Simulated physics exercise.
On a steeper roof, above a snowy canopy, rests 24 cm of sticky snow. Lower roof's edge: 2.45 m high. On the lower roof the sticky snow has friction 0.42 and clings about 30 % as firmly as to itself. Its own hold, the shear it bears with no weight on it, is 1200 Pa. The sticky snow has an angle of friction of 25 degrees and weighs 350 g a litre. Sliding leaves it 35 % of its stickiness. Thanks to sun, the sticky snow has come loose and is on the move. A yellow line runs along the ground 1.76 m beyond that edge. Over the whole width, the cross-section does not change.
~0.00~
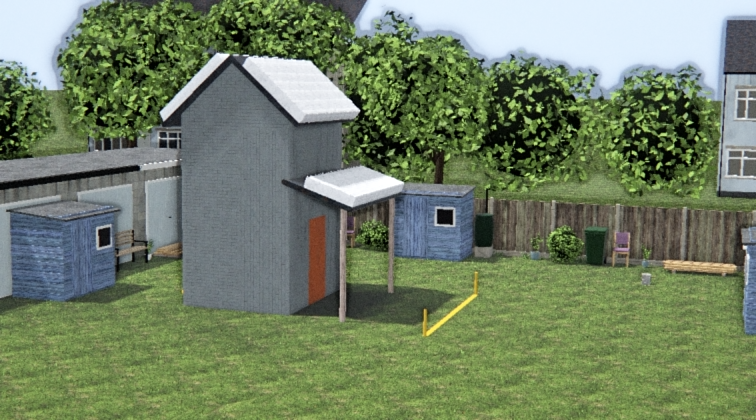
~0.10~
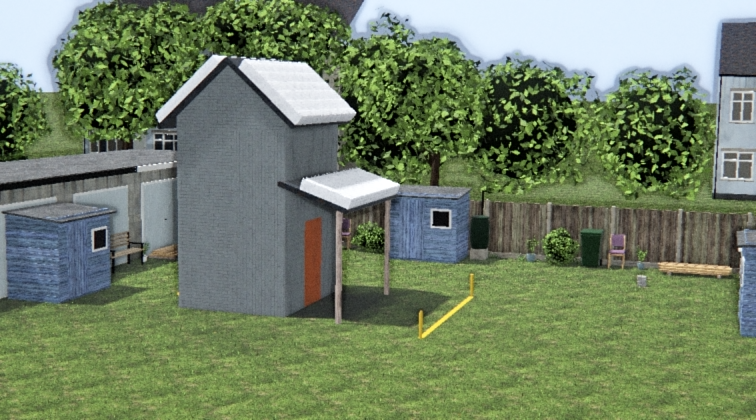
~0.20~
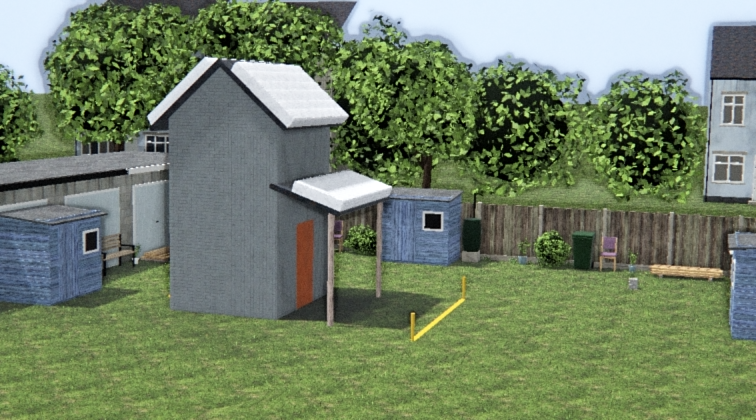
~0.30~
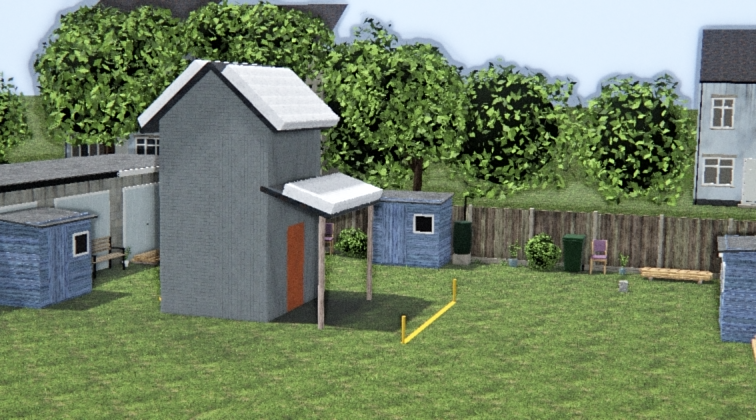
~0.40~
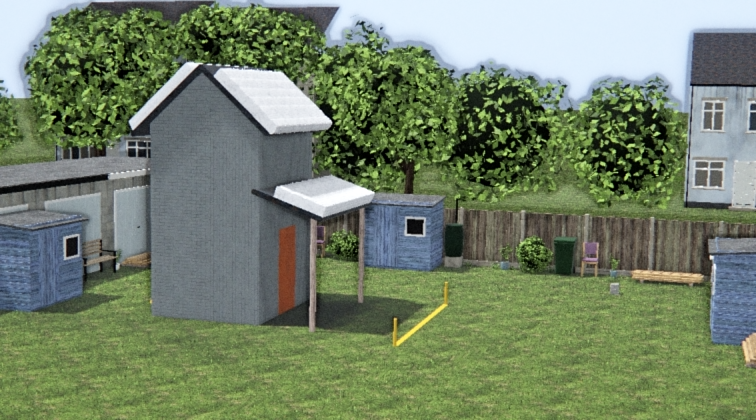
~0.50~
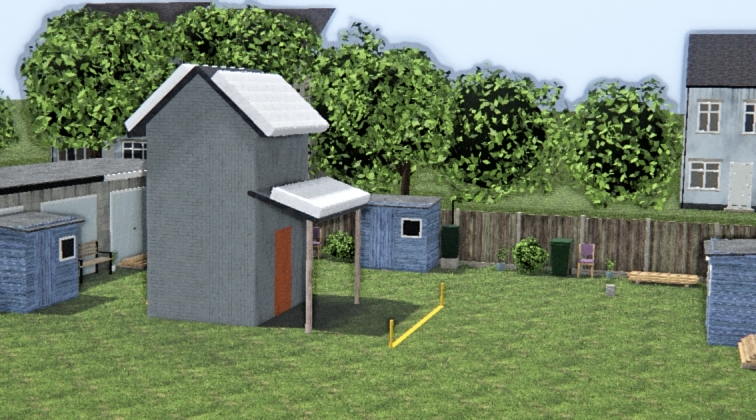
Snow lies thick and white on the steep roof of a tall grey building in a grassy yard, seen from a raised viewpoint. Below it are a snowy canopy on posts, an orange door and a yellow line on the grass, with blue sheds, a wooden fence and leafy trees around. The upper snow creeps almost imperceptibly down the slope towards the right, while the camera drifts slowly right.
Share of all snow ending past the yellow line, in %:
Roughly 0 %.
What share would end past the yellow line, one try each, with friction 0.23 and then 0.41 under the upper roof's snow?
First some 25 %, after that some 12 %.
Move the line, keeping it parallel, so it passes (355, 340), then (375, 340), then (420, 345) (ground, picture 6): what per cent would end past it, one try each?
12 %, then 2 %, then 0 %.
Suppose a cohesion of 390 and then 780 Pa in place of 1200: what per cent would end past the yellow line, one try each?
In order: Around 25 % and around 6 %.
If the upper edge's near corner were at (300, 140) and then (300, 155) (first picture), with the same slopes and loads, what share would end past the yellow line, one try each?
In that order: 0 %, 0 %.
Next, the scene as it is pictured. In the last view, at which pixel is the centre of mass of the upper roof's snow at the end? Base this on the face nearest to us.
Roughly at (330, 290).
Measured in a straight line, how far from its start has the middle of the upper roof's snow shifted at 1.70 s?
It is around 1.6 m from where it started.
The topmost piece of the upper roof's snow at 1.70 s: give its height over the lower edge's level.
Height above lower edge: Approx. 2.1 m.
By 1.05 s, none is below the lower edge and 0 % is past the line.
By 1.70 s, none is below the lower edge and 0 % is past the line.
By 2.35 s, none is below the lower edge and 0 % is past the line.
By 3.00 s, 20 % is below the lower edge and 0 % is past the line.
By 4.50 s, at the end, 49 % is below the lower edge and 0 % is past the line.
